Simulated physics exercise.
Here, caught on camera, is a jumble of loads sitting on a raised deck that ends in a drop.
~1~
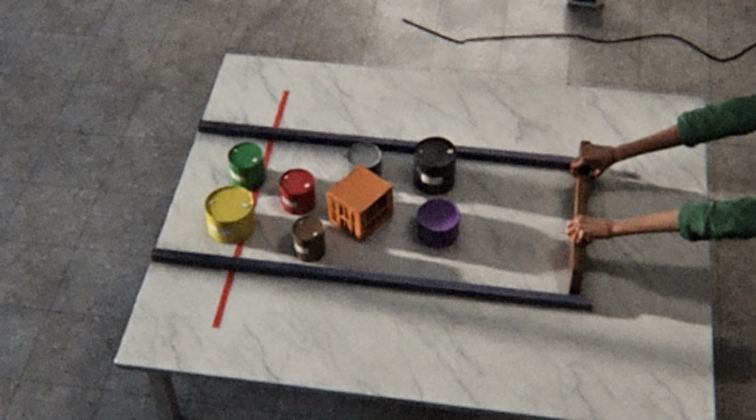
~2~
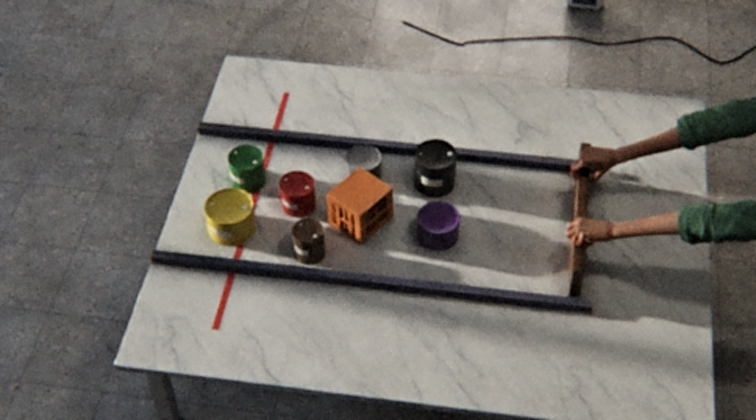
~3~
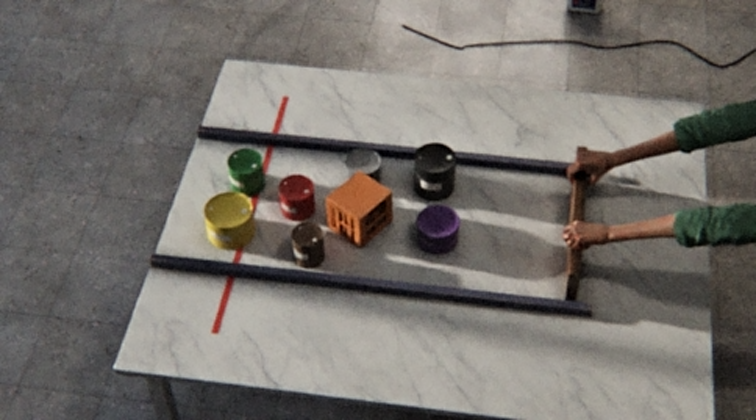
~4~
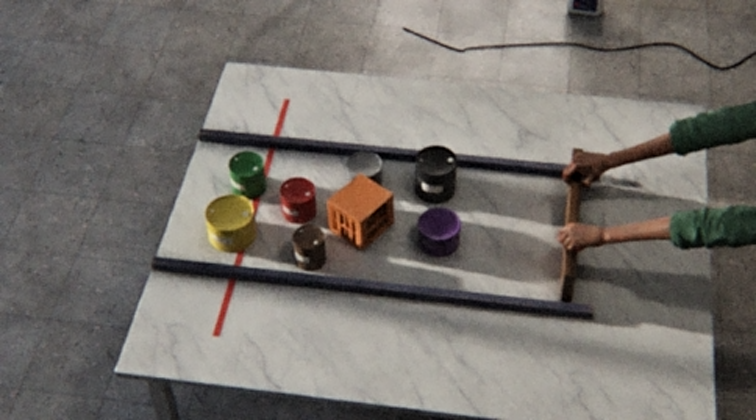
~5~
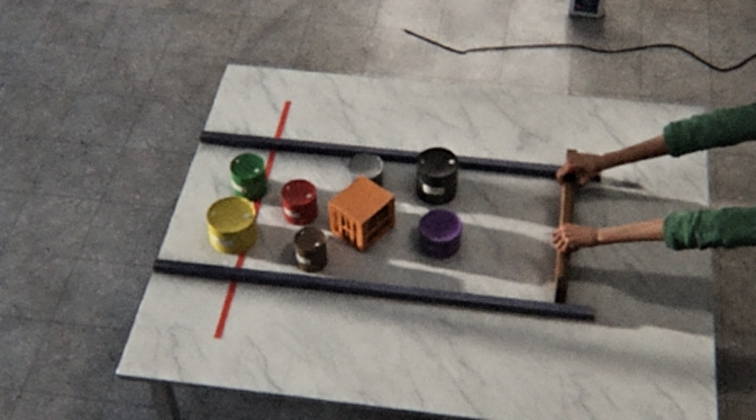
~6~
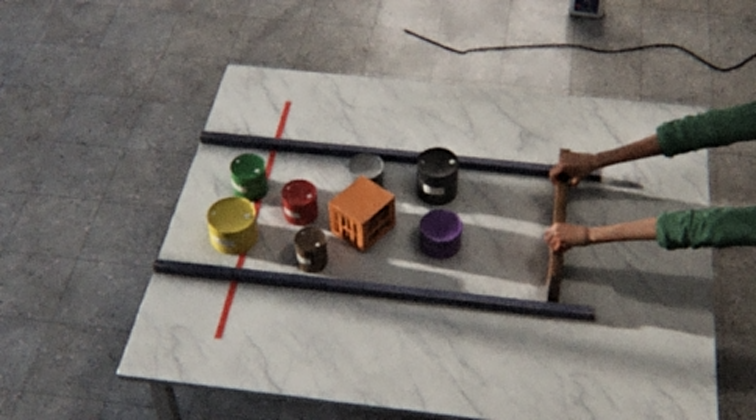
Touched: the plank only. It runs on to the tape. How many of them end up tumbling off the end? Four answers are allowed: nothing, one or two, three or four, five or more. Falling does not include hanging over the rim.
The ones going over the edge come to a single one or a pair, I'd say.
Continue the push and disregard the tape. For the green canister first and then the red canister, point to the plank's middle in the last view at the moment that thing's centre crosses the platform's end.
Points: About (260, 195) and about (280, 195).
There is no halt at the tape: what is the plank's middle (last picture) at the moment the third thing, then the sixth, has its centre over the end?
The first one at (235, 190), the next at (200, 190).
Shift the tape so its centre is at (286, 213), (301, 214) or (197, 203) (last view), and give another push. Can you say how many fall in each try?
In order: 0, 0 and 7.
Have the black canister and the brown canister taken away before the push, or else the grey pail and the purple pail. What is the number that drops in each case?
The counts: 1 and 0.
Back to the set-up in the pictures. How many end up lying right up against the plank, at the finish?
At rest, 3 are in contact.
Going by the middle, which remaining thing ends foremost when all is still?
Green canister - nearest.
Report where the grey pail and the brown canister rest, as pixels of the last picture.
You'll find the first one at (216, 149) and the second at (226, 242).
A little later, none off yet; yellow canister at rest near (233, 226); green canister at rest near (249, 178); red canister at rest near (300, 203).
Next, none off yet; yellow canister at rest near (233, 226); green canister shifted a little near (243, 174); red canister shifted about its own width near (258, 197).
When it is over, the number that fall off is one or two; down, red canister.
